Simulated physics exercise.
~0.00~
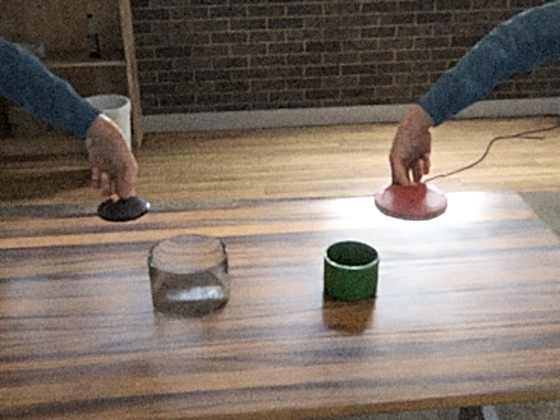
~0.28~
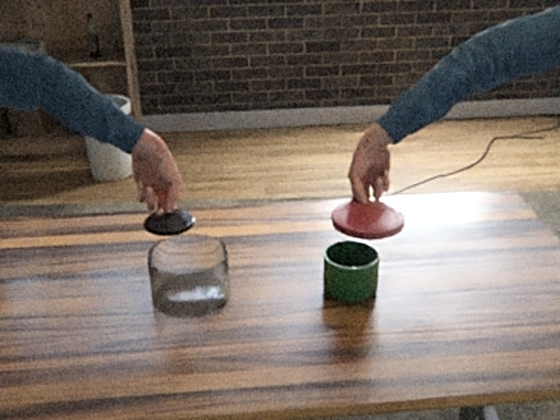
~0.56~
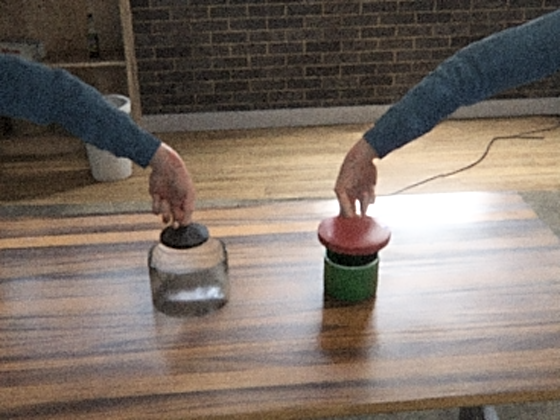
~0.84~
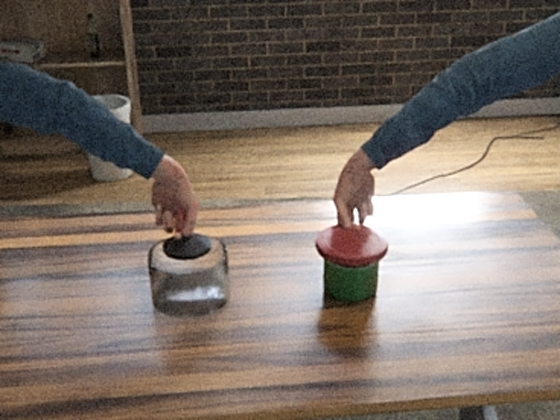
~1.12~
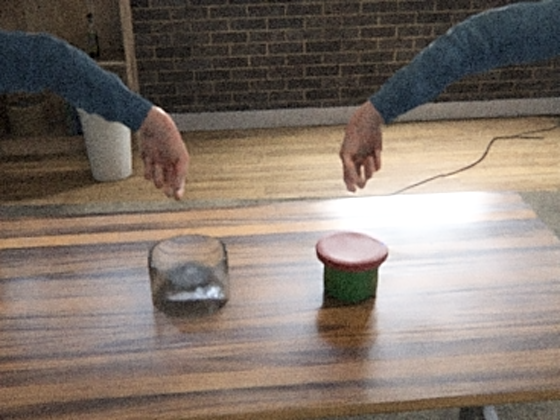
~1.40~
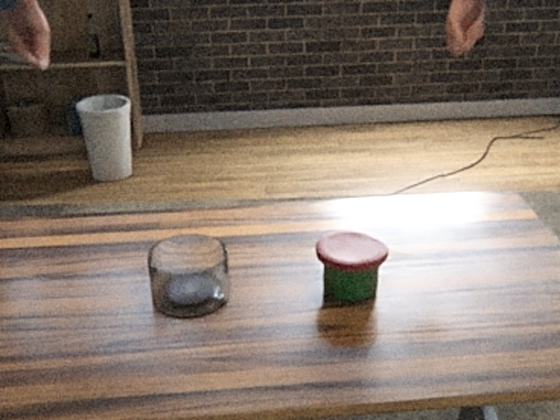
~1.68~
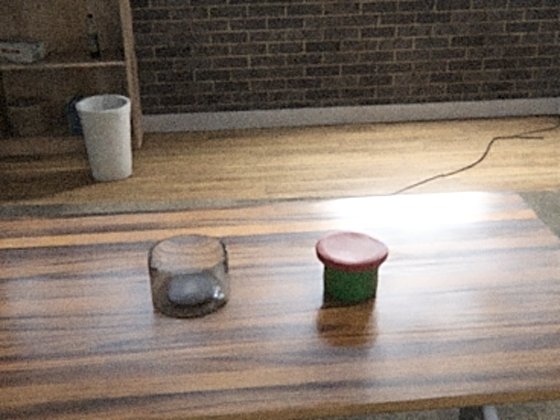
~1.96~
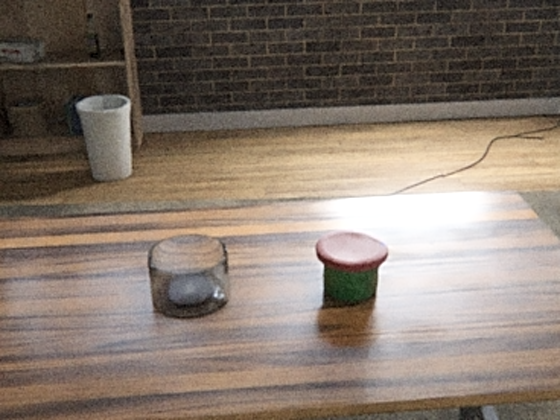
Two hands in blue sleeves reach in from either side over a striped wooden table, seen from slightly above, with a brick wall, a shelf and a white bin behind. The left hand holds a small black lid near a clear glass container, and the right holds a wider red lid near a green mug. Both hands move inward and lower the lids to the openings, then let go and draw back out of view. The black lid drops inside the glass and lies at the bottom, while the red lid stays resting on the mug's rim, covering it.
